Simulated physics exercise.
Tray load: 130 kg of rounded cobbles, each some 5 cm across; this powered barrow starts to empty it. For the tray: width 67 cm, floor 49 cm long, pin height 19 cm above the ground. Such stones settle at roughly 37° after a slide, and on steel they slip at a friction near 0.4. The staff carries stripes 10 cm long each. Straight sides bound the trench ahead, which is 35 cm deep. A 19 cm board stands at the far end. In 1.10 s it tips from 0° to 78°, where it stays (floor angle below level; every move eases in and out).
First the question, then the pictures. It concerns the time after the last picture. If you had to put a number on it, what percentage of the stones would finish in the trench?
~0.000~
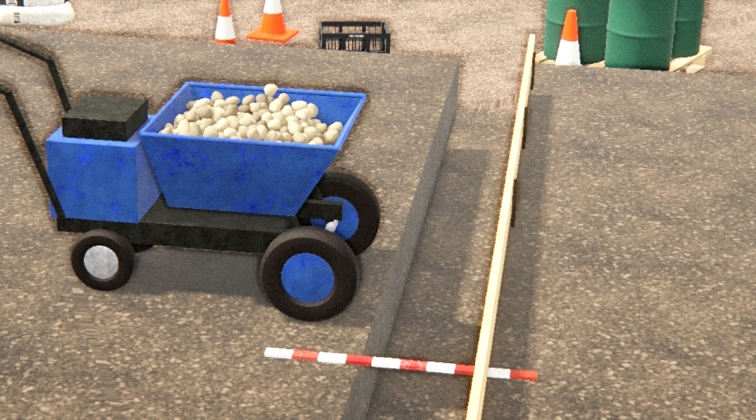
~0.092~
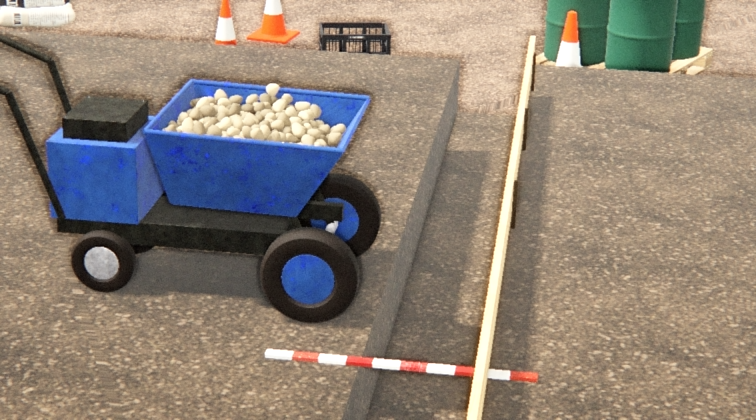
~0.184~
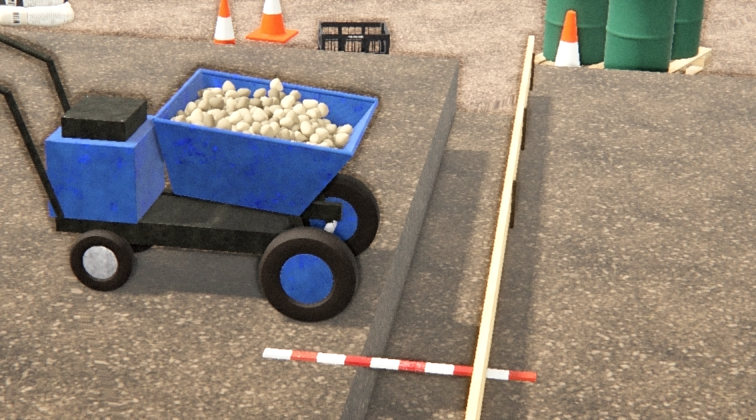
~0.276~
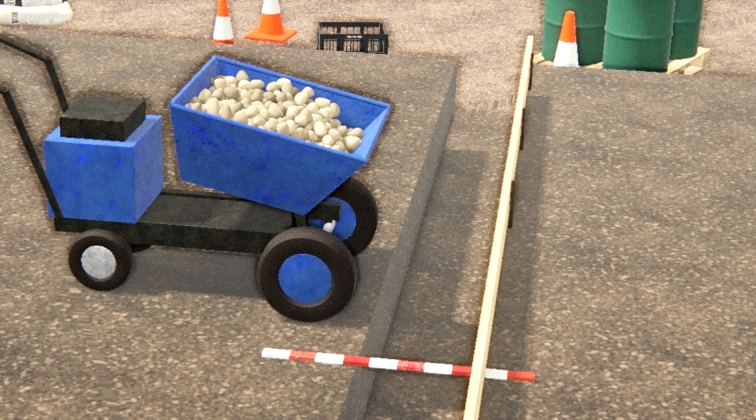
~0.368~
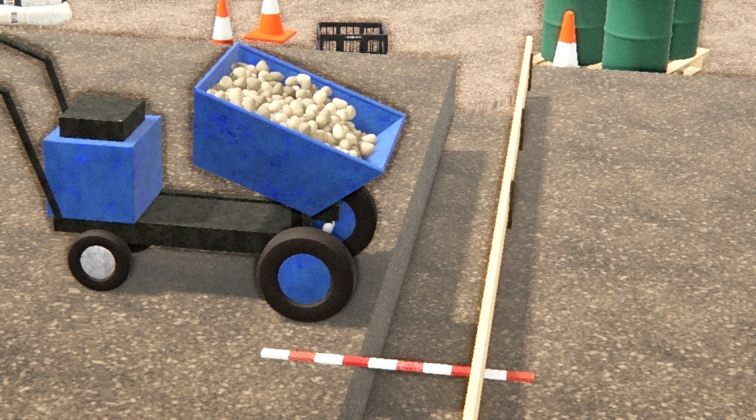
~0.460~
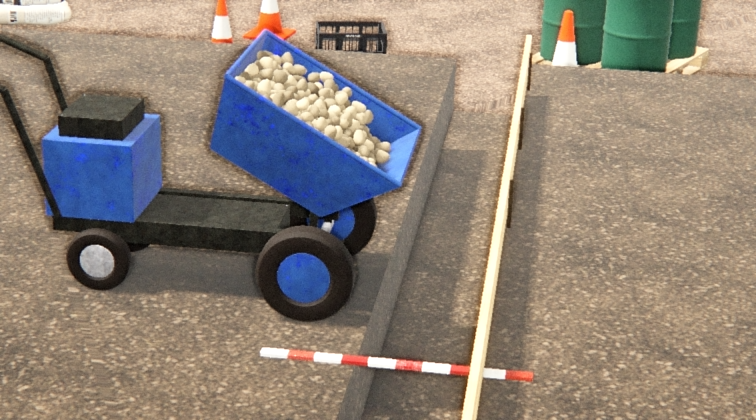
I'd put it at about 61 percent.
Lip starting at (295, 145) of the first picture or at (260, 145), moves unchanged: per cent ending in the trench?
The first start gives about 100 per cent, the second about 100.
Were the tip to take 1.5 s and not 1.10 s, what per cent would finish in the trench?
It would be near 65 percent.
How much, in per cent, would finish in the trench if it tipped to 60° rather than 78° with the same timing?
I'd expect around 30 in a hundred.
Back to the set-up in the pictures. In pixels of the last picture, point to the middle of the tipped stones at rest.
The middle should be near (470, 351).
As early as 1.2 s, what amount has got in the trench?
I'd put it near 20 per cent.
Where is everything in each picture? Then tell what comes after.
In the first frame, the tray is at 0°, its lip at (339, 149); the top of the load is at (256, 105).
In the second frame, the tray is at 2°, its lip at (343, 151); the top of the load is at (255, 106); the stones move at 0.3 m/s on average.
The third frame shows lip at (352, 154), floor tilted 6°, highest stones at (237, 98); the stones move at 0.5 m/s on average.
The fourth frame shows lip at (366, 161), floor tilted 12°, highest stones at (224, 89); the stones move at 0.7 m/s on average.
In the fifth frame, the tray is at 20°, its lip at (383, 172); the top of the load is at (242, 76); the stones move at 0.8 m/s on average.
The sixth frame shows lip at (400, 185), floor tilted 30°, highest stones at (265, 65); the stones move at 0.9 m/s on average.
After 0.8 s the floor is at 65°; 100 % in the tray; the foremost stones are at (461, 222).
After 1.2 s the floor is at 78°; 56 % in the tray, 20 % in the trench, 24 % past the trench; the foremost stones are at (608, 314).
After 1.5 s the floor is at 78°; 26 % in the tray, 37 % in the trench, 37 % past the trench; the foremost stones are at (732, 324).
After 3.5 s the floor is at 78°; 0 % in the tray, 61 % in the trench, 39 % past the trench; the foremost stones are past the picture's edge.
